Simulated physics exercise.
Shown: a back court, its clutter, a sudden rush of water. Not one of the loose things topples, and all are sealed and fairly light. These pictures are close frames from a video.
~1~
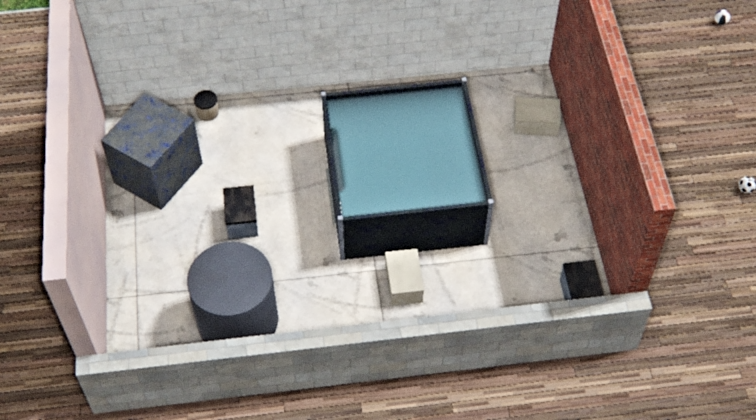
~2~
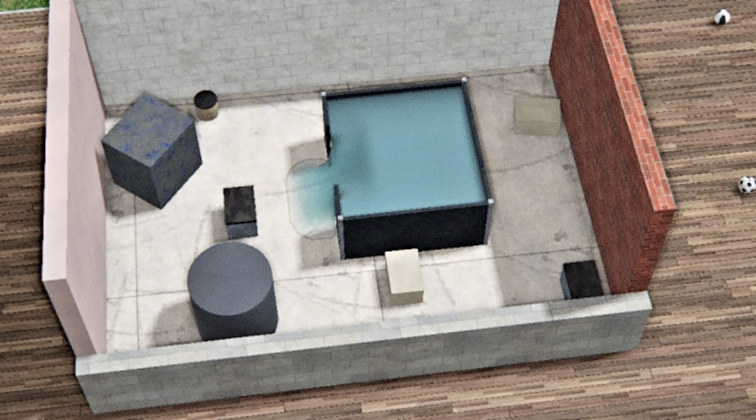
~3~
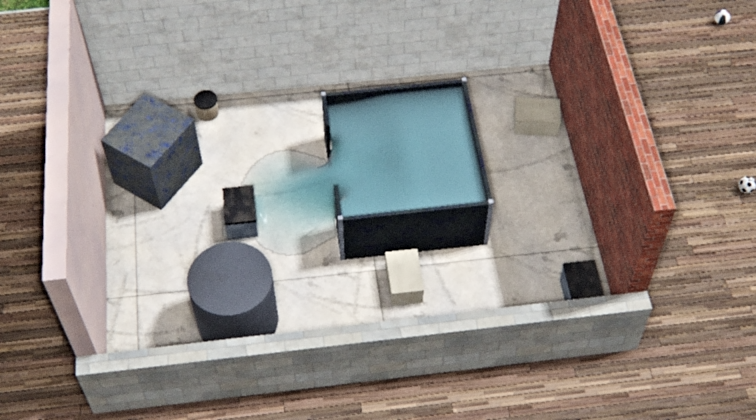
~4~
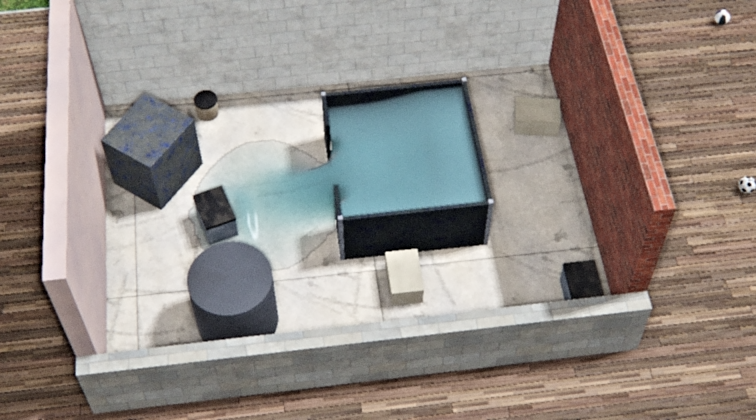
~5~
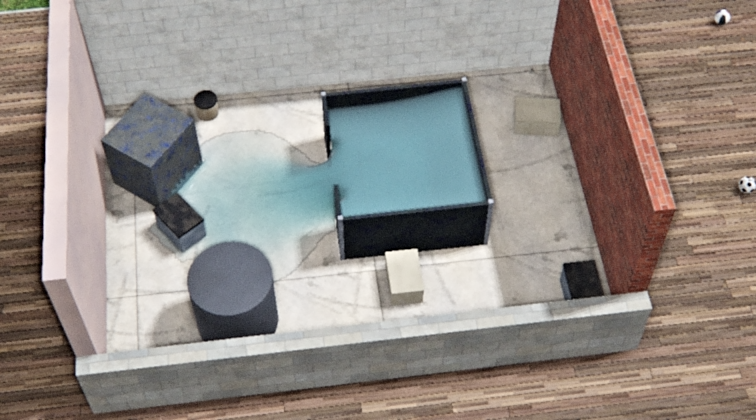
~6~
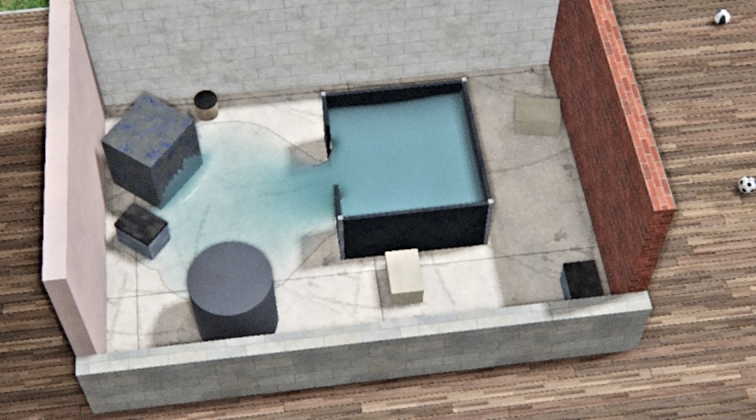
At the start, a dark-walled tank of blue-green water stands in a walled court among scattered blocks and a grey cylinder. Water pours through a gap in its left side and spreads leftward over the pale floor. It reaches a small dark box and pushes it left, past the large bluish cube, while the other objects stay put.
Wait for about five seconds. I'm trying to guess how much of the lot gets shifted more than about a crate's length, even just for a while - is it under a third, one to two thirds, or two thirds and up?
My guess is one to two thirds.
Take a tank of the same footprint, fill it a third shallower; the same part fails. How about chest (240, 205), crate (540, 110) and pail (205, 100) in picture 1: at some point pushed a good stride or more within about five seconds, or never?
Item by item: Cleared the mark, then missed the mark, then cleared the mark.
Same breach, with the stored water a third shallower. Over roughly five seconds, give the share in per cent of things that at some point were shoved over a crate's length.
That comes to 40 % of the lot.
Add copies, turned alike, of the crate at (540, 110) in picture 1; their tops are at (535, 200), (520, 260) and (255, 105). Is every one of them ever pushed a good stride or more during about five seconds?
Results - 1: Doesn't go far; 2: Doesn't go far; 3: Ends up far away.
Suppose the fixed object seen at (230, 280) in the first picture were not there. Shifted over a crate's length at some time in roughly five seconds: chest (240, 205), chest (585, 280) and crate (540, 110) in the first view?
Following the order you gave: Got moved a good way, moved little if at all, moved little if at all.
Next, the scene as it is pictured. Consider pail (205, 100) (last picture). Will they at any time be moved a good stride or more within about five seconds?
Result: The full distance.
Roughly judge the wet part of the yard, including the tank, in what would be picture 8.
My answer would be close to 40 per cent.
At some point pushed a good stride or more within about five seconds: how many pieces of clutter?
The figure is 2.
A moment on, 1 of 5 are well off their spots; 1 afloat.
Next, 2 of 5 are well off their spots; 2 afloat.
Later, 2 of 5 are well off their spots; 2 afloat.
In the end, 1 of 5 are well off their spots, and 2 have been at some point; 3 afloat.
